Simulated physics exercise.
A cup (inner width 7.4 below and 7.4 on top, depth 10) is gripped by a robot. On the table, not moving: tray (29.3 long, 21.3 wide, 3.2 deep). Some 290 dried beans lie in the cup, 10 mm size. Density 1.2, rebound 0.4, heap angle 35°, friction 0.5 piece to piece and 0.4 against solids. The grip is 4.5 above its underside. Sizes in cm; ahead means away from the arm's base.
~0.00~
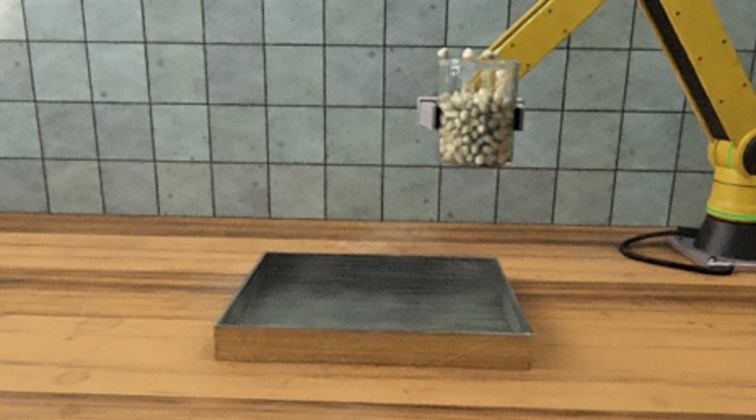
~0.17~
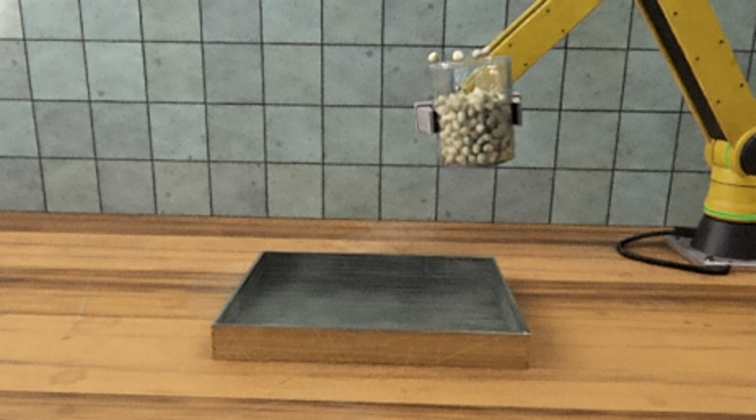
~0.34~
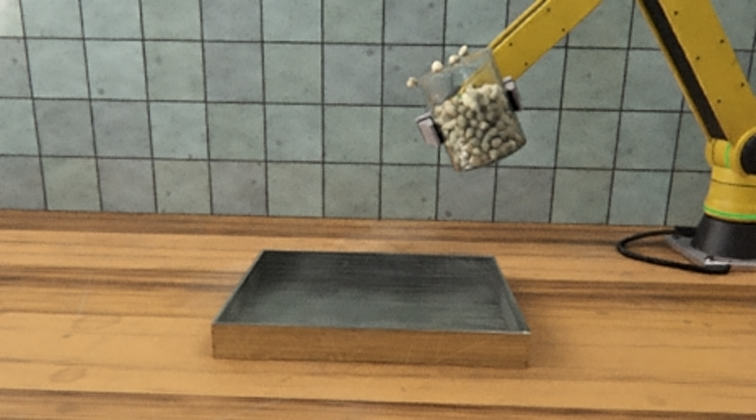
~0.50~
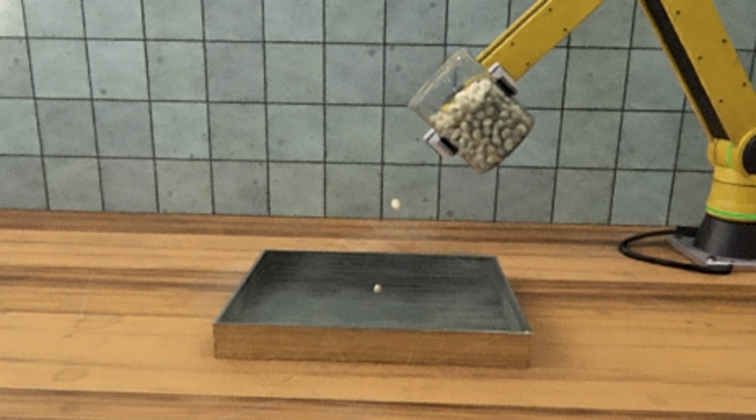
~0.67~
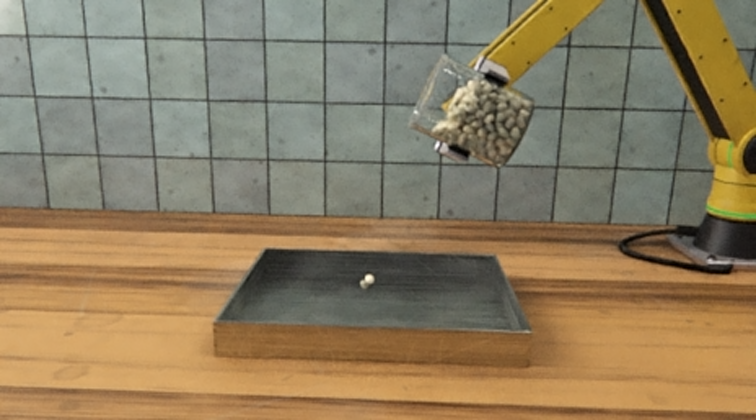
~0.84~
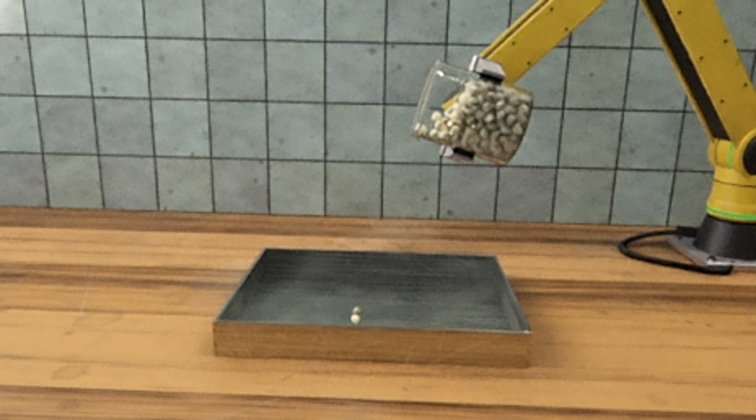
Above a tray, a robot arm tilts a cup of beans left, dropping two.
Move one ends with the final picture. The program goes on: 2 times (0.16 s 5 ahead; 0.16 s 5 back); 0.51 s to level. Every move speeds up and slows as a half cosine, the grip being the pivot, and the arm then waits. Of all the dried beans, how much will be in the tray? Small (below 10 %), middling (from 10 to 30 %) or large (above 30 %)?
In the tray the share is middling, from 10 to 30 %.
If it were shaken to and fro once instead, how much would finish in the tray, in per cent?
Then about 10 per cent.
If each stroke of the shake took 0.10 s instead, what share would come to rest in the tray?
It would be near 50 per cent.
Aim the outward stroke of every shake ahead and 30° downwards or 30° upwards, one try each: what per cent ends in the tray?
About 5 and 30 per cent.
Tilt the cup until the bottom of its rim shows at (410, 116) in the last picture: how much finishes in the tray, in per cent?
About 5 per cent.
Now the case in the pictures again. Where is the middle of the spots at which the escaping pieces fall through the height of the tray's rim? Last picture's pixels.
Around (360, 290).
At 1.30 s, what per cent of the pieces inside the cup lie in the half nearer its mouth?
Roughly 40 per cent.
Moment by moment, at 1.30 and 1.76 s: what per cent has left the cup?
In turn: 10, 20.
After 1.30 s, tilted 73° forward, highest piece 24 above the table; 259 in the cup, 29 in the tray, 2 in flight or on a rim.
After 1.76 s, tilted 31° forward, highest piece 26 above the table; 233 in the cup, 57 in the tray.
After 2.19 s, level, highest piece 27 above the table; 233 in the cup, 57 in the tray.
After 3.24 s, level, highest piece 27 above the table; 233 in the cup, 57 in the tray.
In the end, 233 in the cup, 57 in the tray. That is 20 % in the tray.
